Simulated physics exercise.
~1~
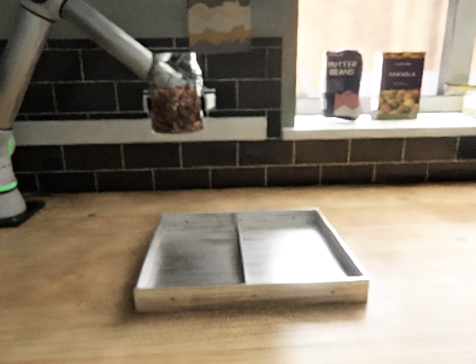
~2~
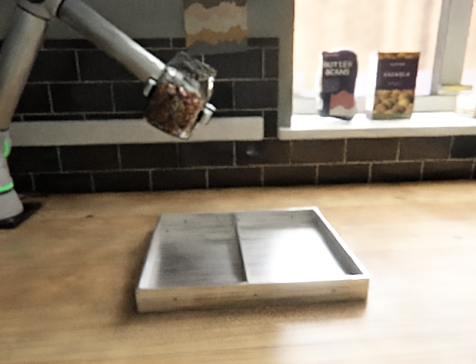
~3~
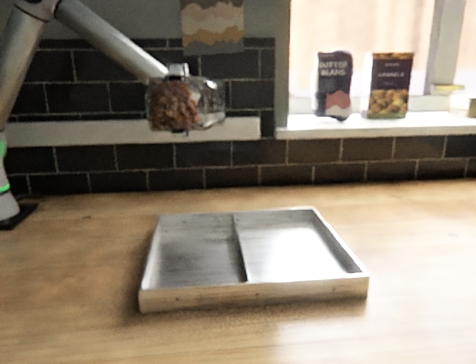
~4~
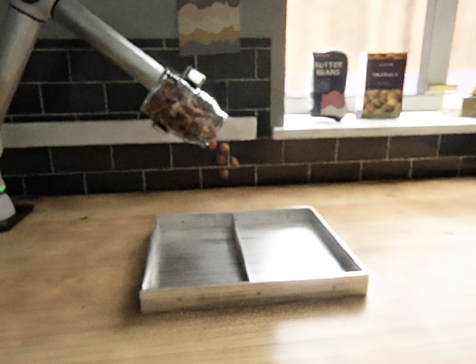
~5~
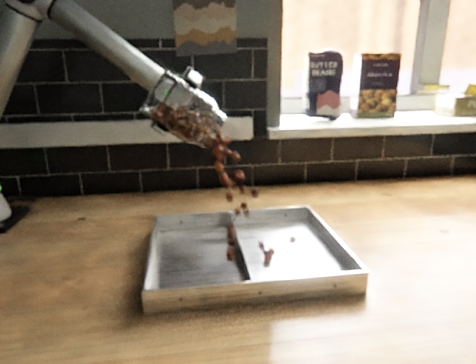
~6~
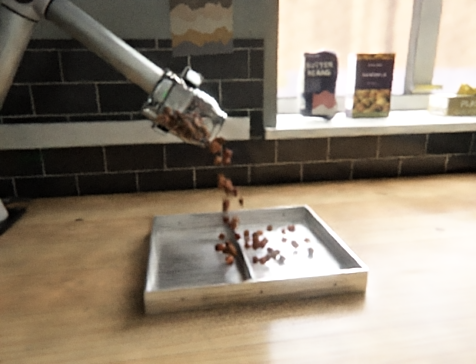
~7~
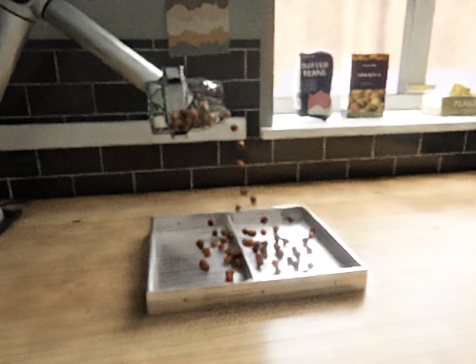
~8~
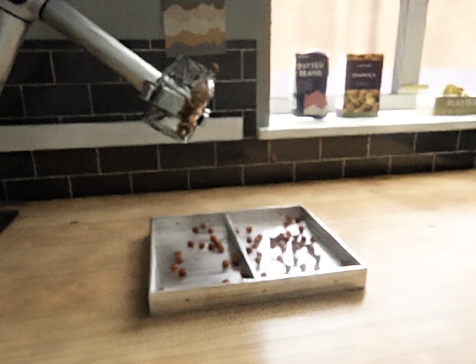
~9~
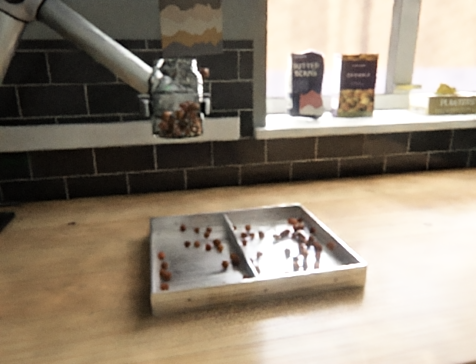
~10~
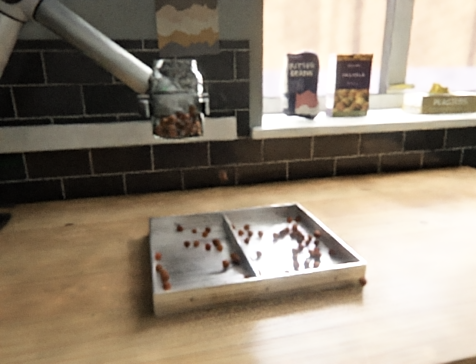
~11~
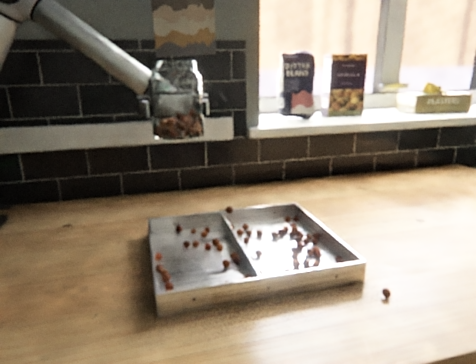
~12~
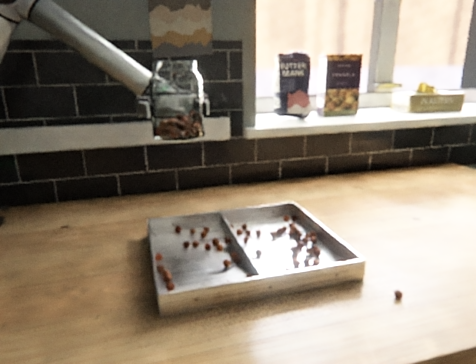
On a kitchen counter seen from the front and slightly above, a grey robot arm at the left holds a clear jar of brown hazelnuts, with dark tiles and a windowsill bearing two food packets behind. Below it sits a pale, shallow tray split by a cross wall. The arm tips the jar to the right until its mouth points down, and nuts stream out, scattering into both parts. It then turns the jar upright again with many nuts still inside. One nut ends up on the counter right of the tray, while the rest lie spread across both parts.
